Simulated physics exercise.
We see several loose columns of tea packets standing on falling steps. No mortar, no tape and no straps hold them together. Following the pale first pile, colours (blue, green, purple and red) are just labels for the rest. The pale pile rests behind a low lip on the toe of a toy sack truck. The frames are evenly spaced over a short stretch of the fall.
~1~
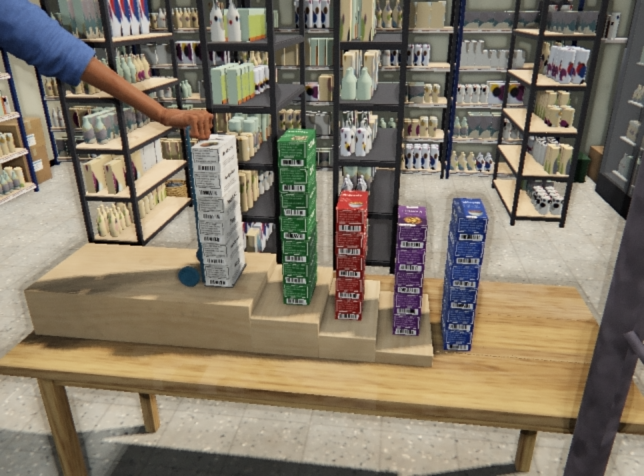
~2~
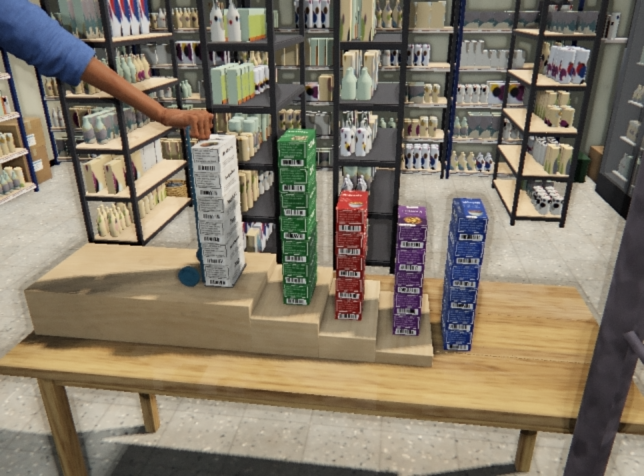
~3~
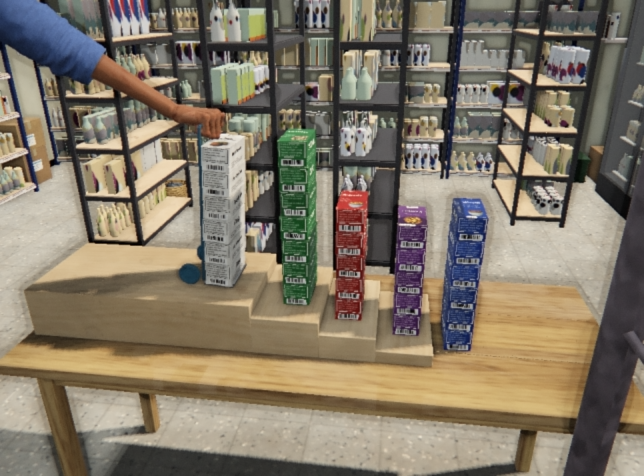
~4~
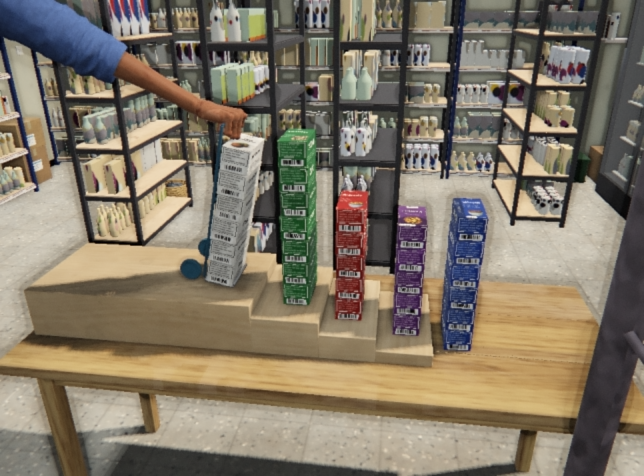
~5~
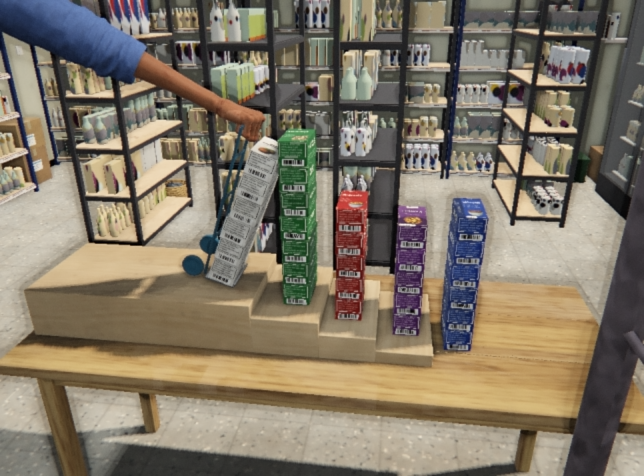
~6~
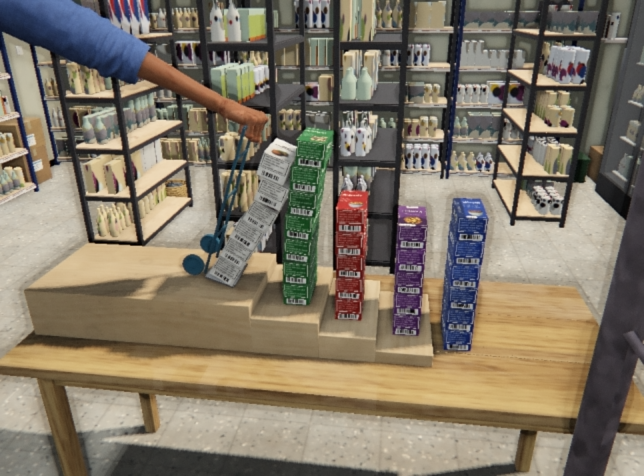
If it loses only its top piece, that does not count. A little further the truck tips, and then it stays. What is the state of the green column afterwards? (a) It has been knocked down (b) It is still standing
The answer is a.
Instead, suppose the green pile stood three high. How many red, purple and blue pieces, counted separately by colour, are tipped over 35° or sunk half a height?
By colour, that gives red at 4, purple at 4 and blue at 5.
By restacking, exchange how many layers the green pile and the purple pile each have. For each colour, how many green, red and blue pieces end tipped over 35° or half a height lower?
Green 5, red 5, blue 6.
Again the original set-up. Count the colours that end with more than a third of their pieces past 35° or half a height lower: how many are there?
Tallying it up by colour gives 4.
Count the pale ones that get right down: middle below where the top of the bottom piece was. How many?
The pale count is 4.
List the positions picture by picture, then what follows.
In the first frame (we follow the side turned to the camera), truck frame (191, 163) level; top green packet (292, 154); top red packet (350, 221); no other piece has moved.
The second frame shows truck frame (191, 163) level; top green packet (292, 154).
The third frame shows truck frame (200, 161) rocked barely, top of the pale pile leaning barely; top green packet (292, 154); no other piece has moved.
The fourth frame shows truck frame (218, 159) rocked a little, top of the pale pile leaning a little; top green packet (292, 154); no other piece has moved.
The fifth frame shows truck frame (233, 160) rocked clearly, top of the pale pile leaning clearly; top green packet (293, 154); no other piece has moved.
The sixth frame shows truck frame (236, 160) rocked clearly, top of the pale pile leaning clearly; top green packet (310, 155) tipped a little; top purple packet (412, 238); steepest lean, the packet at (302, 205); 5 stirred so far.
Soon, 6 of the pale pile down; 6 of the 7 green packets down (6 of 23 in all colours); top green packet on its side; top red packet tipped clearly, a little lower.
A while on, 6 of the pale pile down; 6 of the 7 green packets down (20 of 23 in all colours); top green packet upside down; top blue packet on its side.
Finally, 6 of the pale pile down; 6 of the 7 green packets down (20 of 23 in all colours); top green packet tipped steeply, some 19 heights lower; top purple packet upside down.
